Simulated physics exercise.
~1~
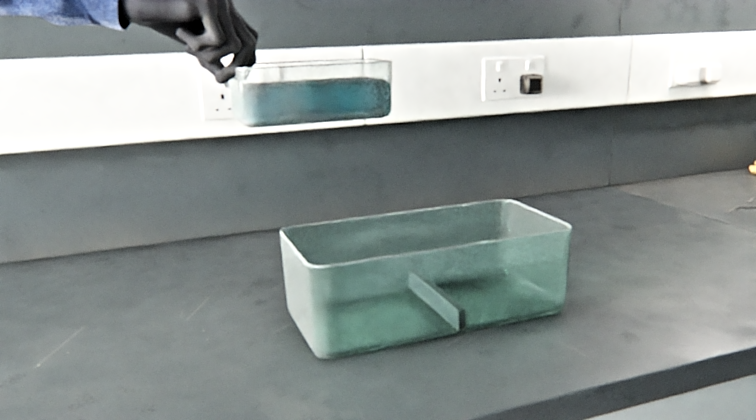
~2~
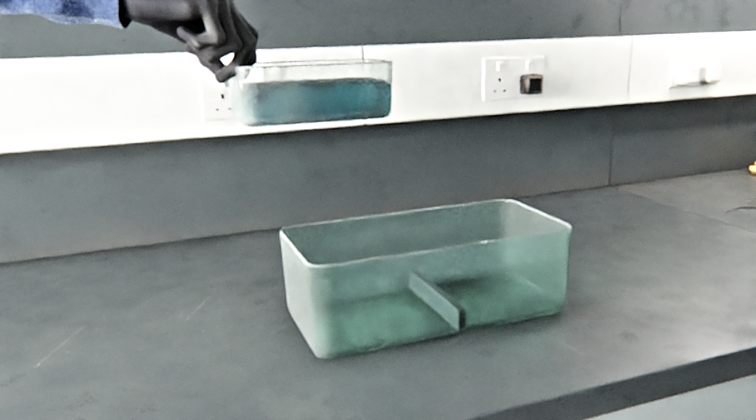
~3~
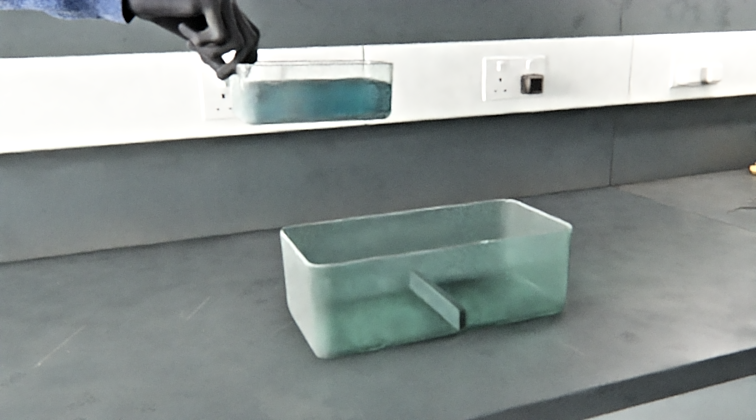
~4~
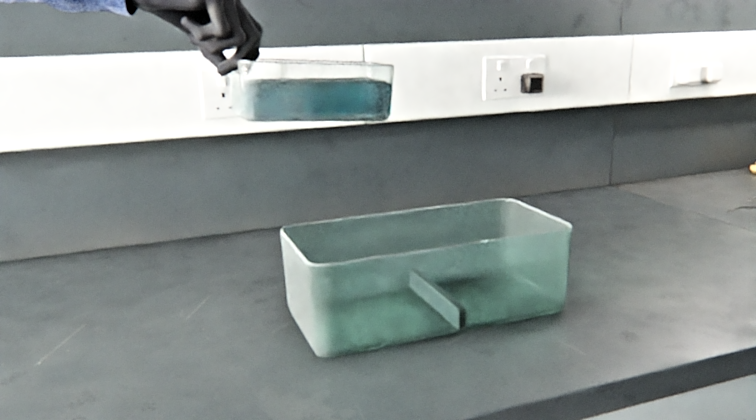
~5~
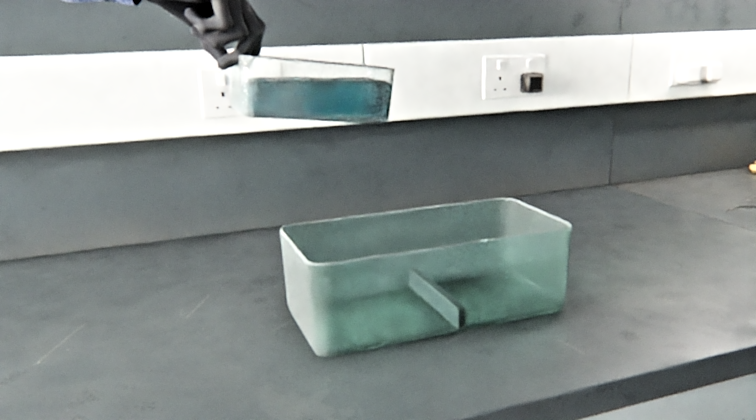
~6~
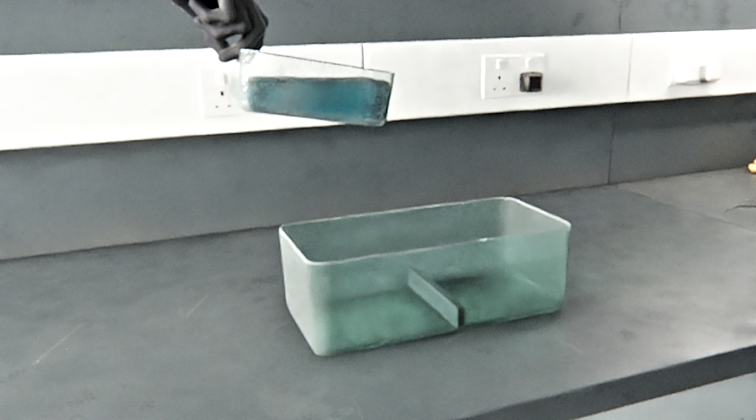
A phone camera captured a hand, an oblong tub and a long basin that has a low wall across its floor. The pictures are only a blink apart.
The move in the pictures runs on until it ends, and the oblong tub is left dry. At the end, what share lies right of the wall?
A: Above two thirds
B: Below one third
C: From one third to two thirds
C, from one third to two thirds.
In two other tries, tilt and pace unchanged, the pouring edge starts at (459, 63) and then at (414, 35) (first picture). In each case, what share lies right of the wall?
It comes to 90 % the first time and 70 % the second.
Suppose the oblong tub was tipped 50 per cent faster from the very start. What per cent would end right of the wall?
It comes to some 50 in a hundred.
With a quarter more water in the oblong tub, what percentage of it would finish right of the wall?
About 60 parts in a hundred, give or take.
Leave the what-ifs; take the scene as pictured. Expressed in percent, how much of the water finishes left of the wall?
It is close to 45 per cent.
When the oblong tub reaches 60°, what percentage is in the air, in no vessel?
Estimate: 40 per cent, roughly.
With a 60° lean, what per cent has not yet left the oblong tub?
Near 40 in a hundred still remains.
A moment on, the oblong tub is tipped part way and 38 per cent is still to pour, 5 is left of the wall and 15 right of it.
Next, the oblong tub is tipped on its side and 8 per cent is still to pour, 31 is left of the wall and 53 right of it.
Then the oblong tub is tipped right over and 0 per cent is still to pour, 43 is left of the wall and 54 right of it.
Later the oblong tub is tipped right over and 0 per cent is still to pour, 45 is left of the wall and 54 right of it.
Finally, 45 per cent lies left of the wall, 54 right of it and 1 outside.
